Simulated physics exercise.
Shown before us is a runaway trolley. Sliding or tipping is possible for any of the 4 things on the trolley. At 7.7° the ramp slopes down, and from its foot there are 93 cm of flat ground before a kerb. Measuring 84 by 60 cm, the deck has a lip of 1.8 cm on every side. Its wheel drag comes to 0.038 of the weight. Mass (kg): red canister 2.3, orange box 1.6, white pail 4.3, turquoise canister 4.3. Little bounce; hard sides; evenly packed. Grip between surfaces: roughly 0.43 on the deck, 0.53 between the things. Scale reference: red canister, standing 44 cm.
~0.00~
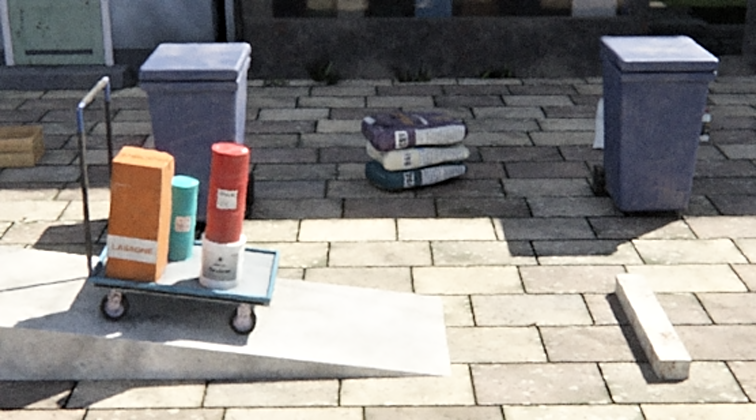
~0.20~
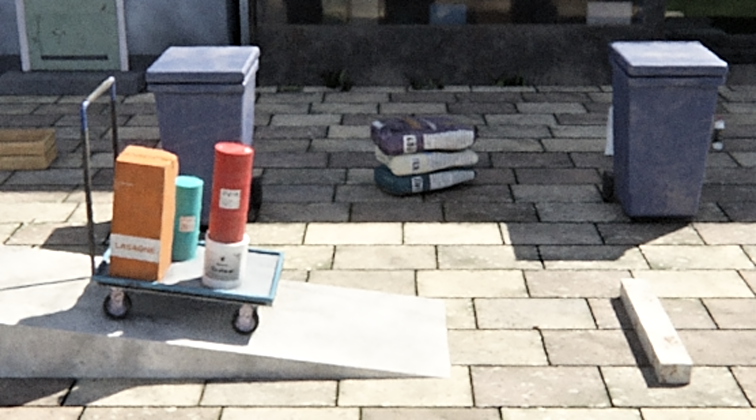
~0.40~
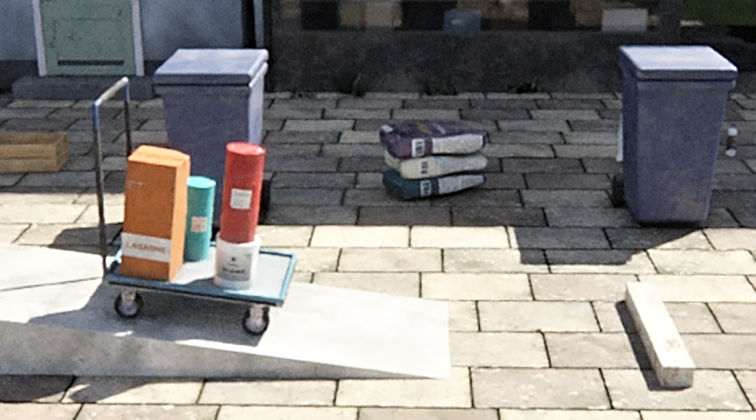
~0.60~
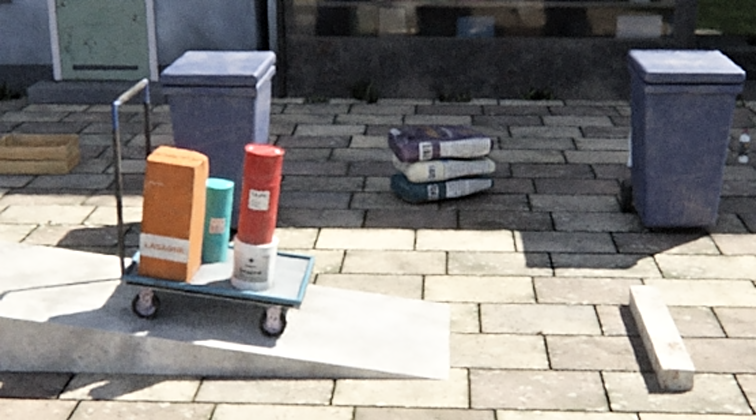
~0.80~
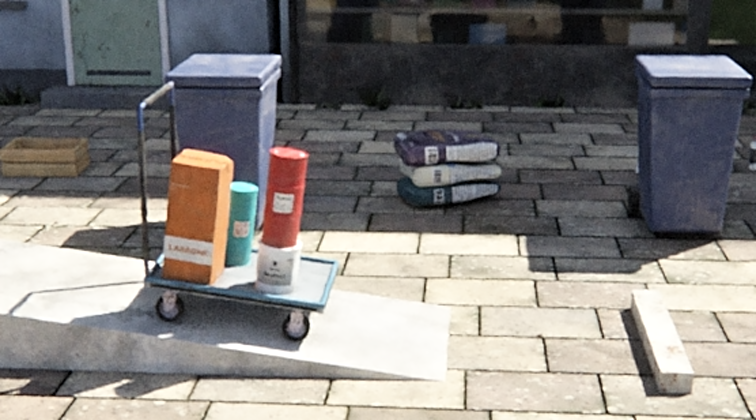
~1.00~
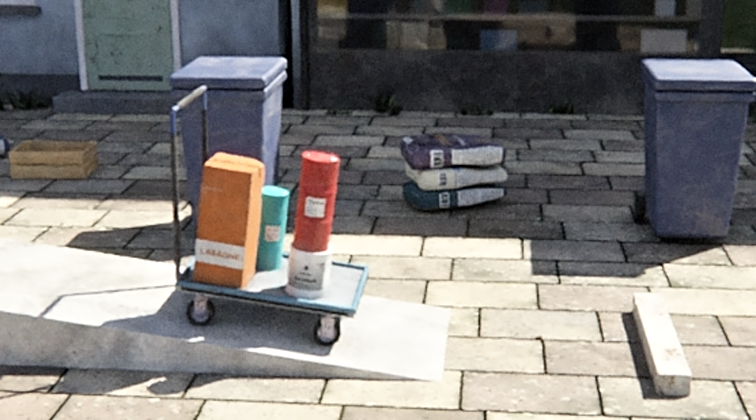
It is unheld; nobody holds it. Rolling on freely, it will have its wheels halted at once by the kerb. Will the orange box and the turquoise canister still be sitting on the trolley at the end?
Outcome: The orange box is going to be retained on the cart; the turquoise canister is going to be retained on the cart.
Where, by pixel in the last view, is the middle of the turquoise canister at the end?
It winds up close to (636, 284).
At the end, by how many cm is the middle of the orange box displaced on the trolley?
About 16 cm.
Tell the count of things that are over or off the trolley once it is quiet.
That comes to 2.
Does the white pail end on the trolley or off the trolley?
When everything stops, the white pail is still in bounds.
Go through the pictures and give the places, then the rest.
In the first frame, 180 cm to the kerb; orange box (140, 216); turquoise canister (180, 219).
In the second frame, 179 cm to the kerb; red canister (230, 193); white pail (225, 259).
In the third frame, 174 cm to the kerb; red canister (242, 194); white pail (236, 260).
In the fourth frame, 166 cm to the kerb; red canister (260, 195); white pail (254, 261).
In the fifth frame, 154 cm to the kerb; red canister (284, 198); white pail (278, 265).
In the sixth frame, 138 cm to the kerb; orange box (229, 222); turquoise canister (270, 229).
By 1.80 s, 40 cm to the kerb.
By 2.20 s, trolley at the kerb; turquoise canister rocked 4° off its seat near (578, 260); orange box 11 cm from its spot near (550, 259); red canister 11 cm from its spot.
By 2.50 s, trolley at the kerb; red canister now off the trolley; turquoise canister rocked 46° off its seat near (614, 263); orange box rocked 9° off its seat near (571, 257).
By 2.90 s, trolley at the kerb; turquoise canister on its side near (636, 284); orange box rocked 5° off its seat near (556, 258); white pail 13 cm from its spot.
When it is over (4.1 s), off the trolley, red canister; lying over on the trolley, turquoise canister; not toppled but over 10 cm from the start, orange box and white pail. End places, in pixels of the last picture, orange box near (561, 260), turquoise canister near (636, 284).
